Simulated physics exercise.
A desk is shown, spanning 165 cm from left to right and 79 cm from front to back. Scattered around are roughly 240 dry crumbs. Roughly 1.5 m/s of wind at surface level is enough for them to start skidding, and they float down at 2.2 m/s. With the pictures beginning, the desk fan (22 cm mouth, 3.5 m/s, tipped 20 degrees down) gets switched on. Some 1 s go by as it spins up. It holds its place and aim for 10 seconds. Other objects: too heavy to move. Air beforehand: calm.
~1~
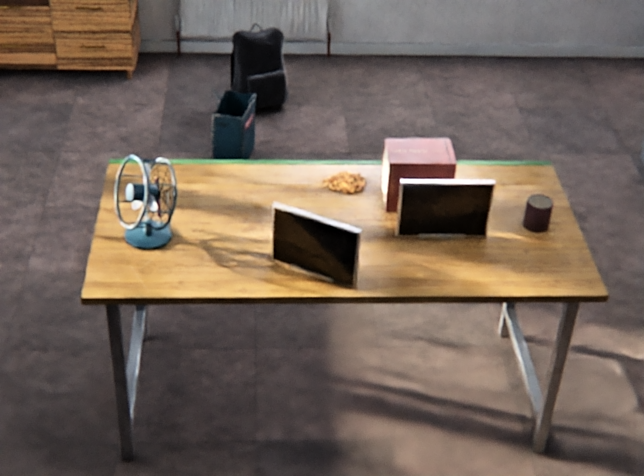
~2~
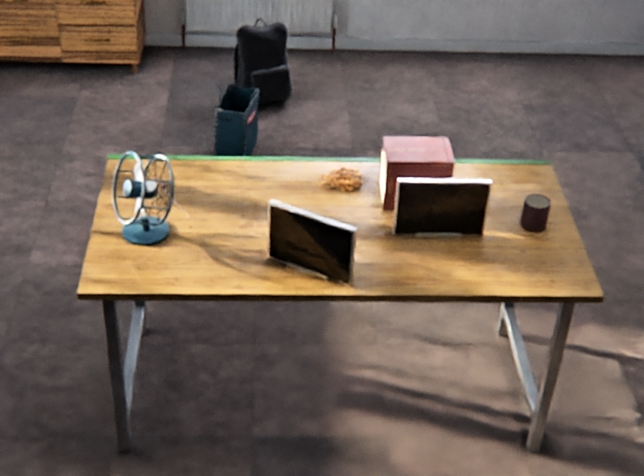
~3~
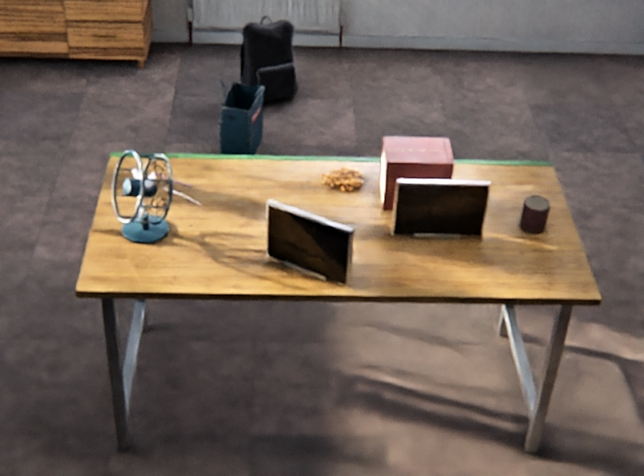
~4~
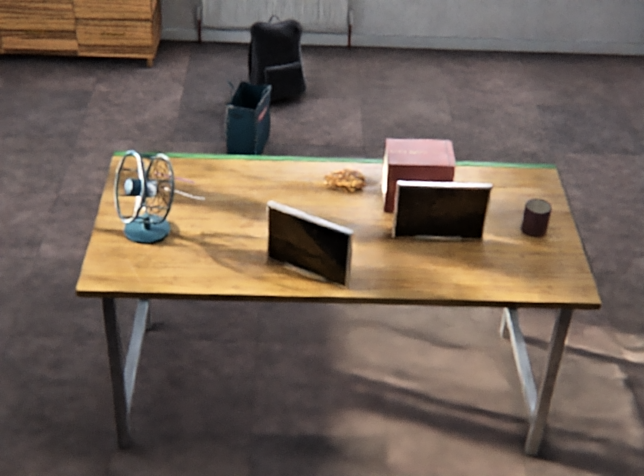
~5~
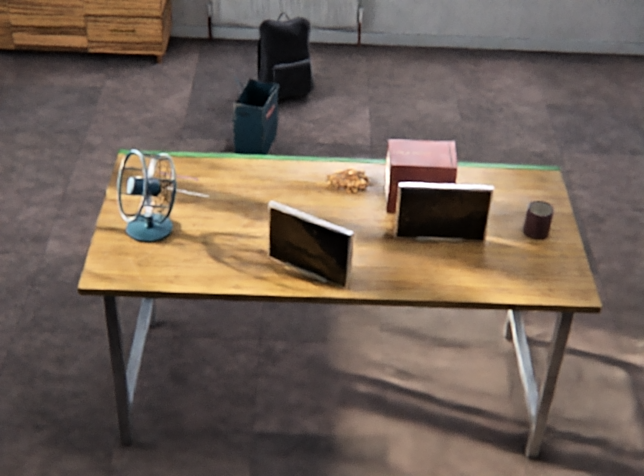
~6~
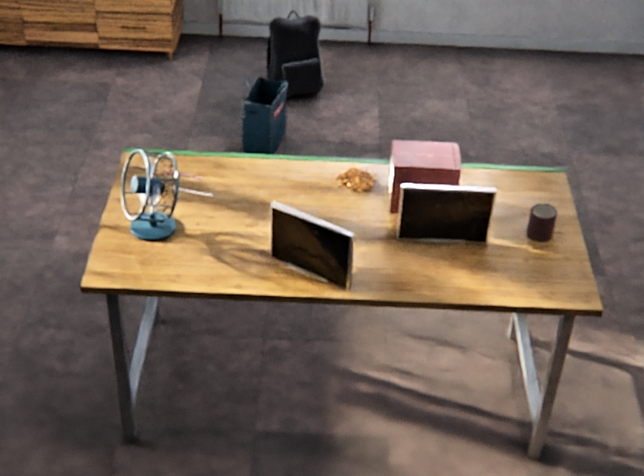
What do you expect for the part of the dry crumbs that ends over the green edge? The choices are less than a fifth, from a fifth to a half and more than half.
Looks like the bulk will finish beyond that edge.
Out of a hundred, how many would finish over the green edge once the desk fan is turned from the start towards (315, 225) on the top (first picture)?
Result: Approx. 100 percent.
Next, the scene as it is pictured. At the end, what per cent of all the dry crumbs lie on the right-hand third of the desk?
Roughly 0 %.
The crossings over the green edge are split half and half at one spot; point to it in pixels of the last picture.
Near (412, 162).
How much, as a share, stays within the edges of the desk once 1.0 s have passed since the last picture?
Reading: About 0 %.
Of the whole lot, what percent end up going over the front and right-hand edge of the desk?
About 0 % front, about 0 % right-hand.
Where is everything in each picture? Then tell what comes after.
In the first picture, the middle of the dry crumbs is near (344, 182), none has stirred yet and the mouth of the desk fan is at (145, 193).
In the second picture, the middle of the dry crumbs is near (342, 178), none has stirred yet and the green edge is centred on (332, 158).
In the third picture, the middle of the dry crumbs is near (343, 178), none has stirred yet, the top of a book is at (418, 150) and the top of a laptop is at (444, 182).
In the fourth picture, the middle of the dry crumbs is near (345, 179) and none has stirred yet.
In the fifth picture, the middle of the dry crumbs is near (348, 179) and none has stirred yet.
In the sixth picture, the middle of the dry crumbs is near (357, 179), the farthest in sight from the desk fan is at (375, 173) and about 30 % have left their places.
Then, 1.0 s after the last picture the count stands so, 100 % are over the green edge.
Then, 2.2 s after the last picture the count stands so, 100 % are over the green edge.
Then, 4.6 s after the last picture the count stands so, 100 % are over the green edge.
Then, 9.1 s after the last picture, at the end, 100 % are over the green edge.
